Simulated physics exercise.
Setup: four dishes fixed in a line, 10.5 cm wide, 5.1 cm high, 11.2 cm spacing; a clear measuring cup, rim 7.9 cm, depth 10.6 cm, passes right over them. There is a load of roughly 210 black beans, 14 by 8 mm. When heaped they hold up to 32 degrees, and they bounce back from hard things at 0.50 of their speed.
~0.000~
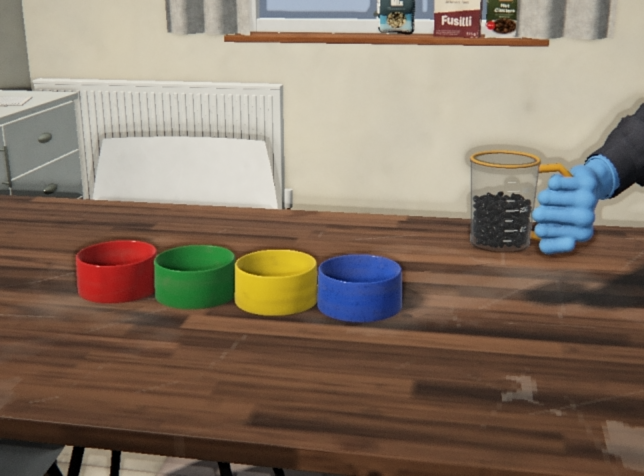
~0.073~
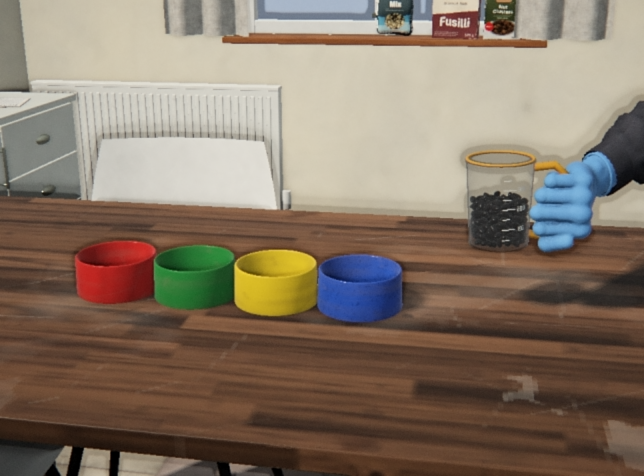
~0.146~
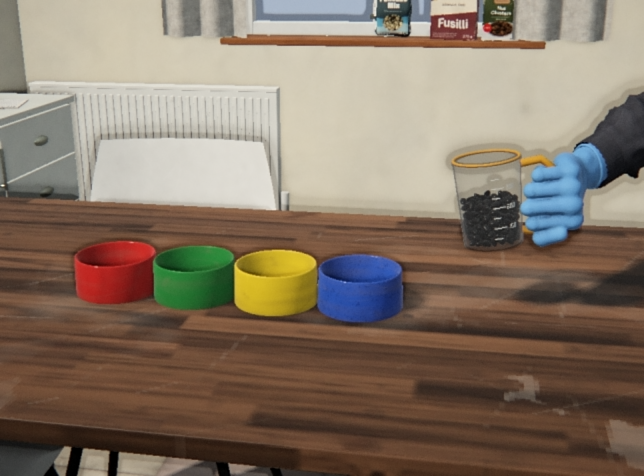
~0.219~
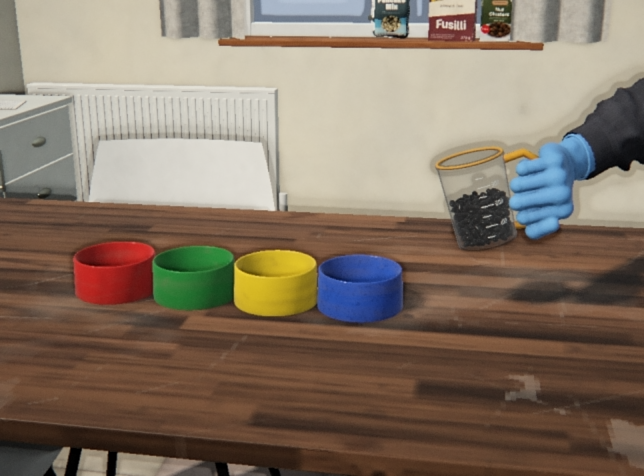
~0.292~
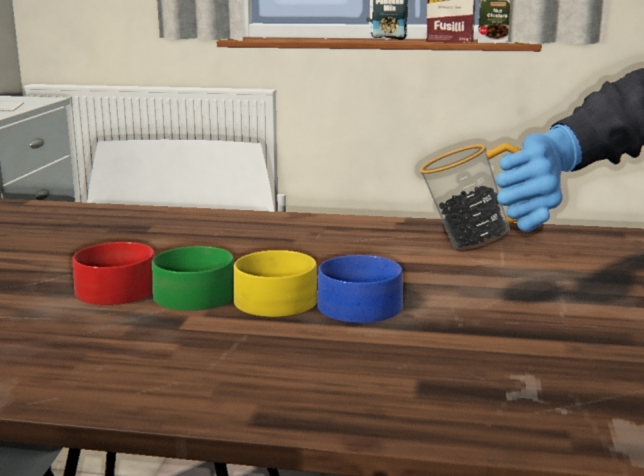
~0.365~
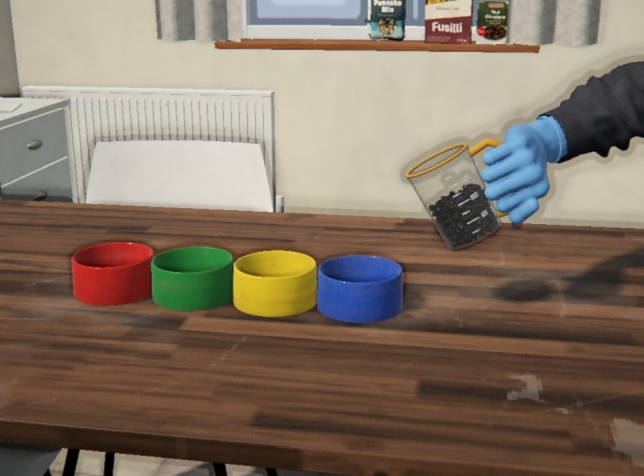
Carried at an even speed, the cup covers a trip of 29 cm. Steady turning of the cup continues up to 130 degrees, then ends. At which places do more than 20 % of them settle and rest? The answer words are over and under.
Red: Under. Blue: Under. Green: Under. Yellow: Over. Counter: Under.
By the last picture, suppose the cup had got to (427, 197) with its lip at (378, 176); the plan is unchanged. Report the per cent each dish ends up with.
Then red 0, blue 0, green 60, and yellow 20.
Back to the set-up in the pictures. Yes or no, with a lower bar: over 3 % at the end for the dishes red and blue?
Note - red negative, blue negative.
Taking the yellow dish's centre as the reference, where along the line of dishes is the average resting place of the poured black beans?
Near 3 cm, shifted toward decreasing x.
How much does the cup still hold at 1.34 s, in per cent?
75 %.
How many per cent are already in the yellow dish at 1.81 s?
Estimate: Near 80 %.
After 0.95 s, tilt 85 degrees; cup holds 100 %.
After 1.34 s, tilt 122 degrees; cup holds 75 %, yellow 25 %.
After 1.81 s, tilt 130 degrees; cup holds 0 %, green 10 %, yellow 80 %.
By 2.8 s all is still; red 0 %, blue 0 %, green 10 %, yellow 80 %, counter 10 %.
